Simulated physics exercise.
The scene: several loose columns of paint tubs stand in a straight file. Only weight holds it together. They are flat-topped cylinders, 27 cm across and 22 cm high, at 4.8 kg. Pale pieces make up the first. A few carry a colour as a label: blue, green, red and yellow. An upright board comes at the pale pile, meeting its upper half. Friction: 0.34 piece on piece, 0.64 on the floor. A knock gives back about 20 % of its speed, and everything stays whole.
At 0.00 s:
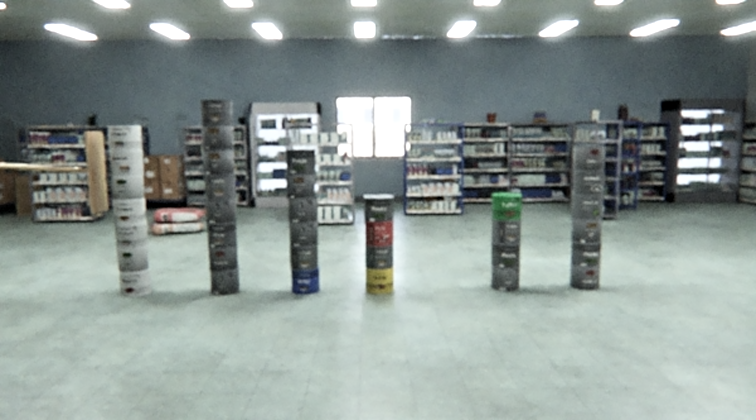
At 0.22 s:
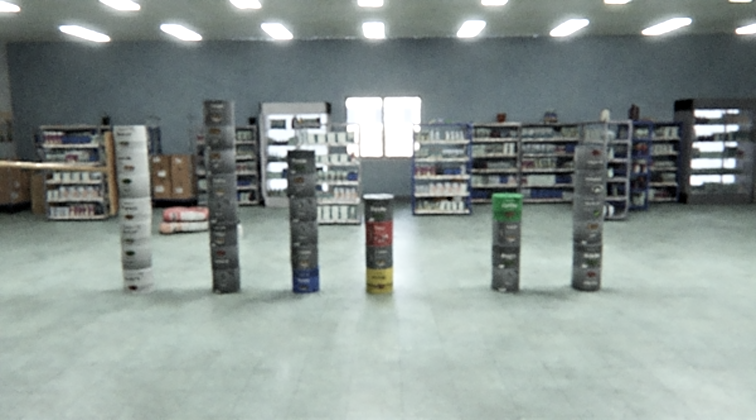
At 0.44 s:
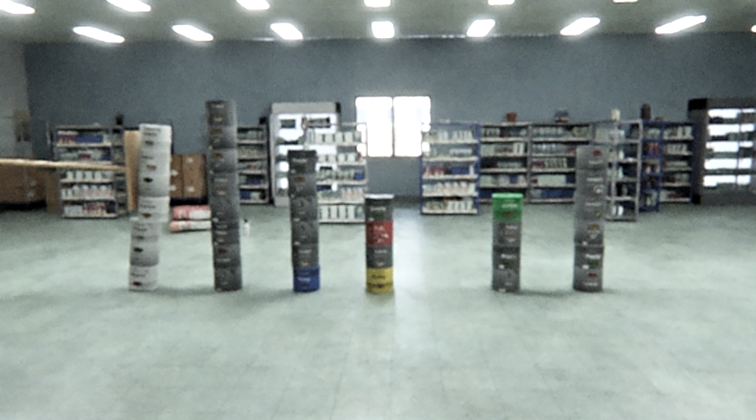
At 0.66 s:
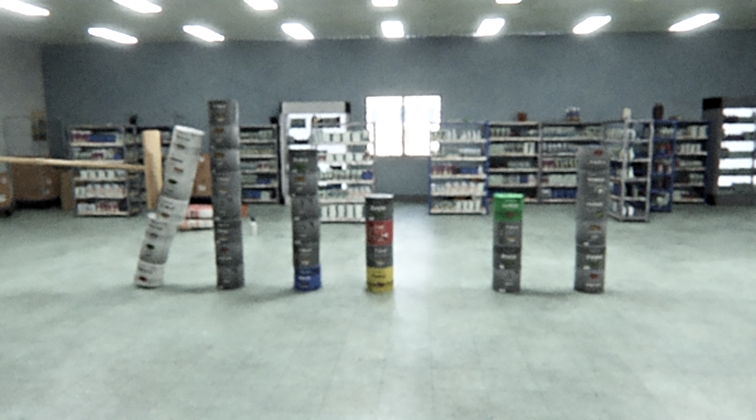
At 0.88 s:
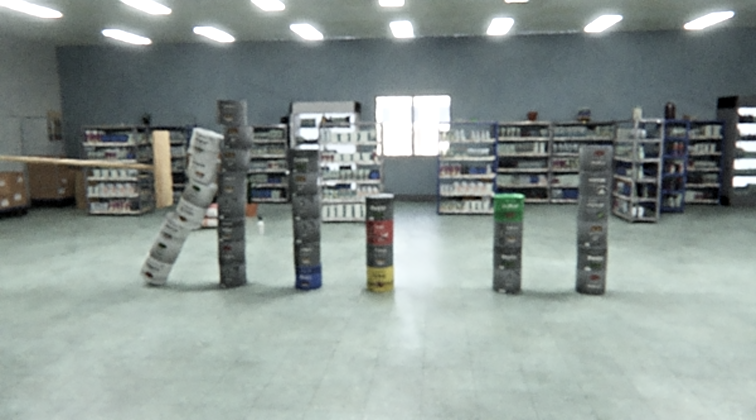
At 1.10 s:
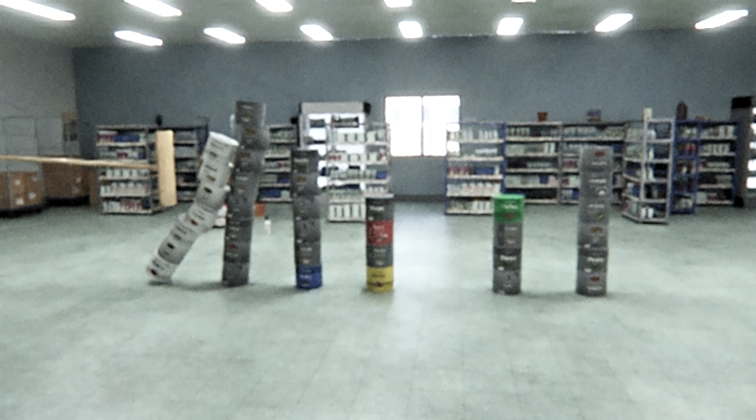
In a wide hall with a pale floor, shelves along the far blue-grey wall and a bright window, the camera looks on from the front and moves round slightly. Six upright columns of tubs stand in a row, white at far left, the others mostly grey, with blue, red, yellow and green pieces. A wooden board pushes rightward into the white column, which leans against its grey neighbour, and that one tilts slightly right.
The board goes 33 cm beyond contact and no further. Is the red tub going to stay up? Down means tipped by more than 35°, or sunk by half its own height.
It falls.
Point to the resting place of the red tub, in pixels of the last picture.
At about (472, 271).
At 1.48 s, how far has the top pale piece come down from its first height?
About 30 cm.
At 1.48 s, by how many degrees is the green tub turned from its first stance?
About 0°.
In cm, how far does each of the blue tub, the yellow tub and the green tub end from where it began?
Moved: Blue 0, yellow 10, green 60.
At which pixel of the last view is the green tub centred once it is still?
At about (566, 236).
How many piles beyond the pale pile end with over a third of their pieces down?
4 in all.
Around 1.48 s, 7 of the pale pile down; none of the 28 other tubs down, 11 disturbed; red tub unmoved.
Around 1.96 s, 7 of the pale pile down; 13 of the 28 other tubs down; red tub tipped 9°.
Around 2.62 s, 7 of the pale pile down; 20 of the 28 other tubs down; red tub on its side; yellow tub tipped 39°.
Around 3.58 s, 7 of the pale pile down; 19 of the 28 other tubs down; red tub on its side; green tub tipped 14°, 23 cm lower.
Finally (4.6 s), 7 of the pale pile down; 19 of the 28 other tubs down; red tub on its side; green tub tipped 14°, 23 cm lower; blue tub unmoved. Seen by the last camera, middles, red tub near (472, 271), green tub near (566, 236).
